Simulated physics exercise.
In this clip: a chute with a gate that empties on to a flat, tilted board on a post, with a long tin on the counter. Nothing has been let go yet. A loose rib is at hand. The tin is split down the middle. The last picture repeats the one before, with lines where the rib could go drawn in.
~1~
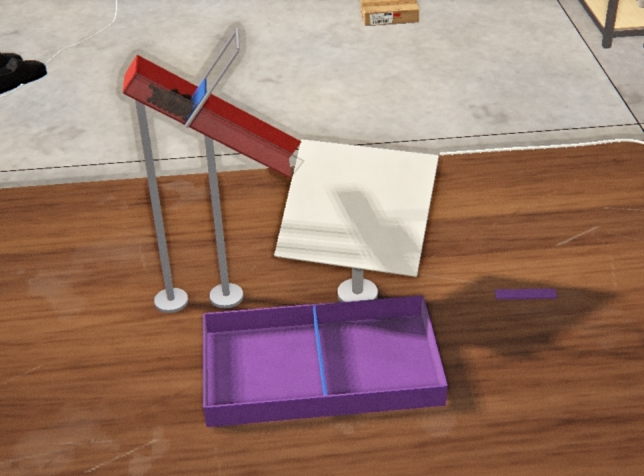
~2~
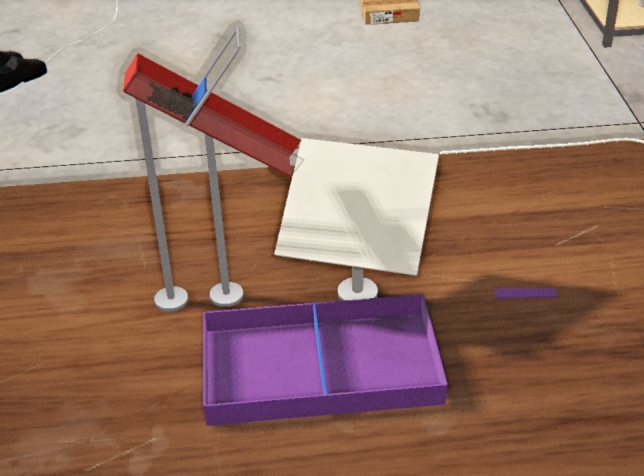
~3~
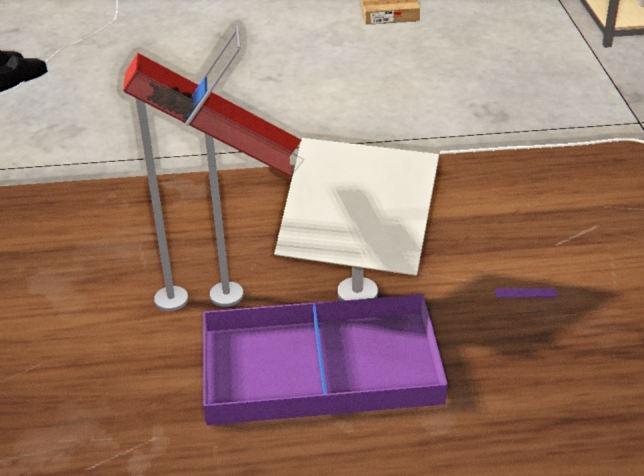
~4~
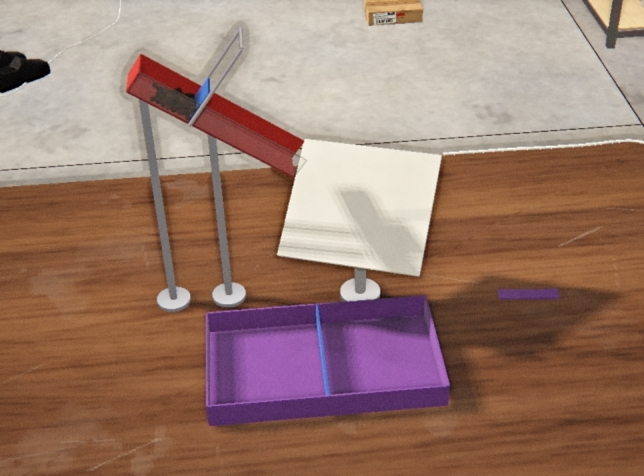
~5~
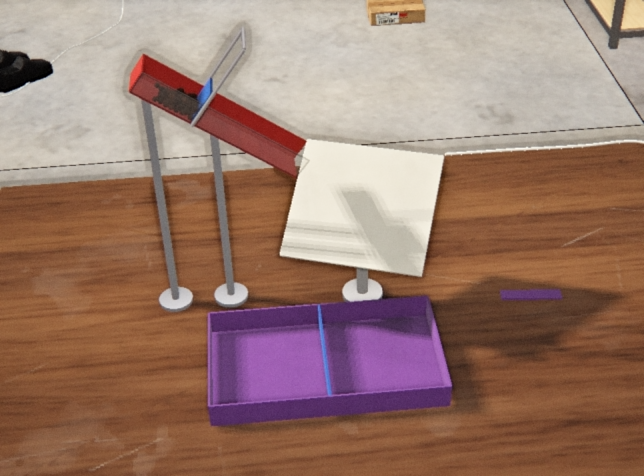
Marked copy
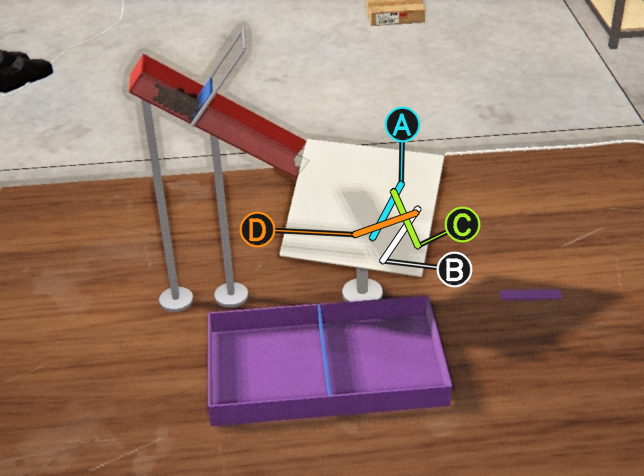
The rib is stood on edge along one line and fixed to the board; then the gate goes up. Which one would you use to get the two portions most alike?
Take D.
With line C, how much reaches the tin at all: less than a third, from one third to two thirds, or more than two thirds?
It is more than two thirds.
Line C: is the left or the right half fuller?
Right.
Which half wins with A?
The right half.
On the marked copy, line A from (401, 183) to (372, 237); line B from (417, 209) to (382, 260); line C from (393, 191) to (417, 245); line D from (415, 213) to (354, 234).
For line A, of what is caught, about a tenth in the left half, the larger part in the right.
For line B, of what is caught, about a tenth in the left half, almost all in the right.
For line C, of what is caught, about a tenth in the left half, almost all in the right.
For line D, of what is caught, roughly half in the left half, roughly half in the right.
